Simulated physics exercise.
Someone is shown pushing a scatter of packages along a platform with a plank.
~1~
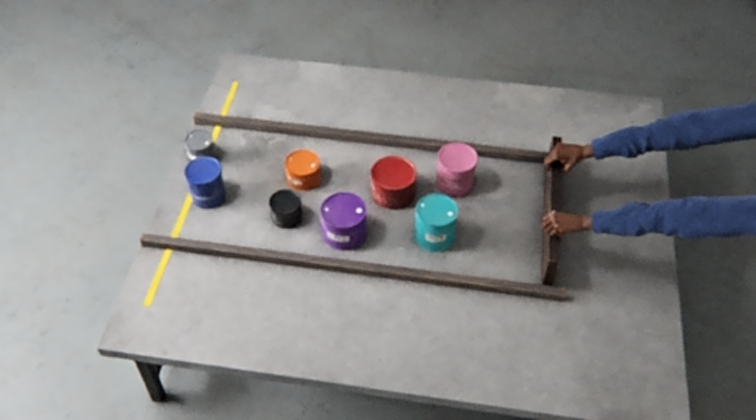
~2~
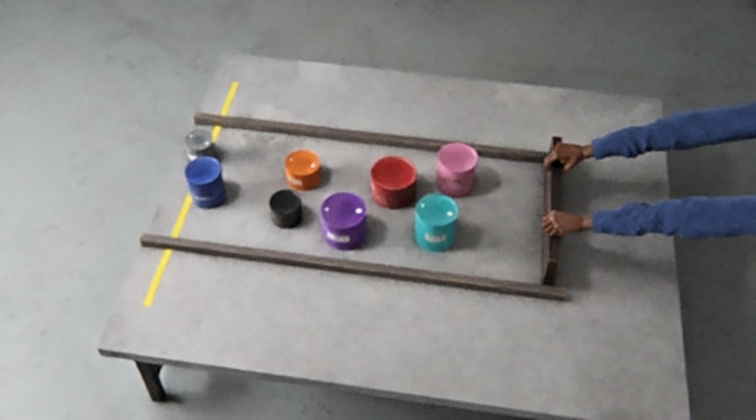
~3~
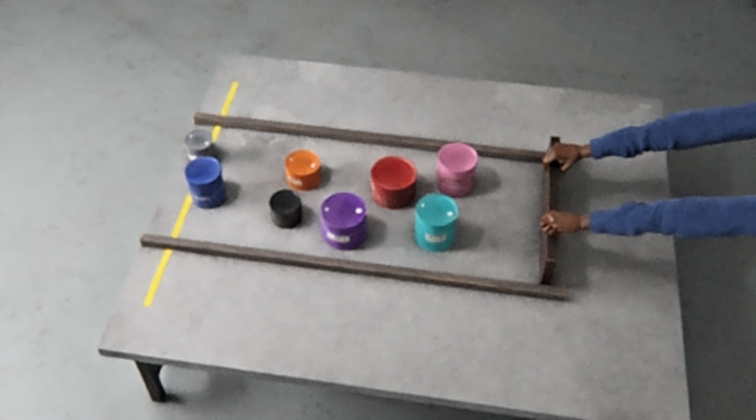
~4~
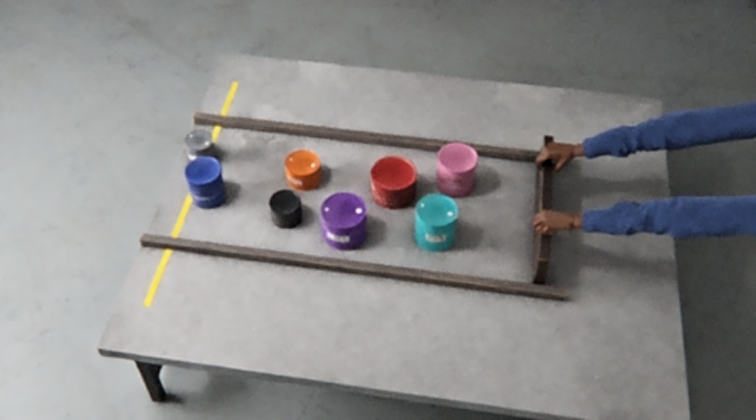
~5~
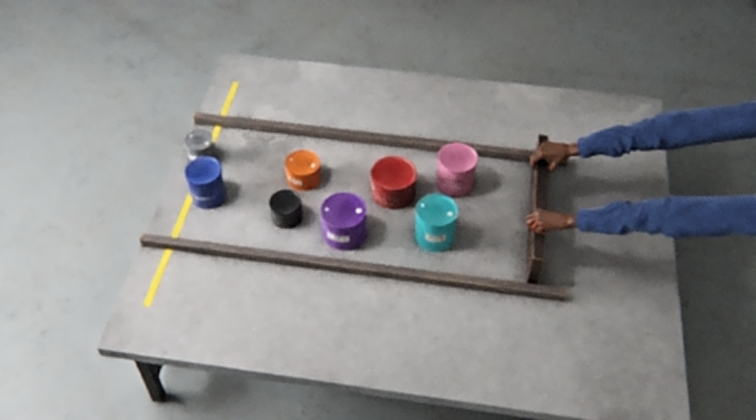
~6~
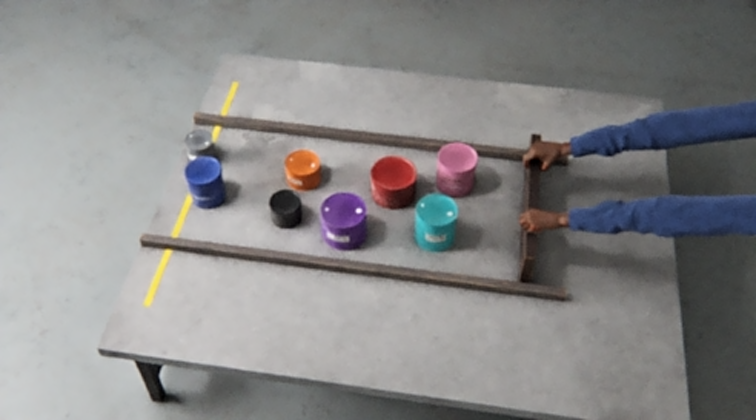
On a grey tabletop seen from above at an angle, two dark rails run lengthwise, with a yellow line of tape crossing near the left end. Between them stand eight containers: grey and blue at the tape, then orange, black, purple, red, pink and turquoise toward the right. Two hands in blue sleeves slide a dark plank slowly leftward a short way, while the containers and camera stay still.
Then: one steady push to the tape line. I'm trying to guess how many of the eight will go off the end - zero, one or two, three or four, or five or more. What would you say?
I would say five or more.
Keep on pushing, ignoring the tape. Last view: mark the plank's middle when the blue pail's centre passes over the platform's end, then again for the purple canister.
Blue pail over the end: About (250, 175). Purple canister over the end: About (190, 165).
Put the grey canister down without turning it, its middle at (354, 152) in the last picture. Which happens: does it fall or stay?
In that case it ends up off.
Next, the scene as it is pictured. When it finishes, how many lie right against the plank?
It adds up to 3.
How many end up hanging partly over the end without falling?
The total would be 3.
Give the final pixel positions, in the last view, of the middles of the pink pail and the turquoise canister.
Result: One about (194, 124), other about (170, 178).
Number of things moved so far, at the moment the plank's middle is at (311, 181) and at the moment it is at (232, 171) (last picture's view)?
Up to then 6, and up to the other point 8.
Soon after, none off yet; grey canister at rest near (201, 149); blue pail at rest near (206, 183); black pail at rest near (286, 209).
In the end, the number that fall off is five or more; gone, red pail, orange canister, black pail, blue pail and grey canister.
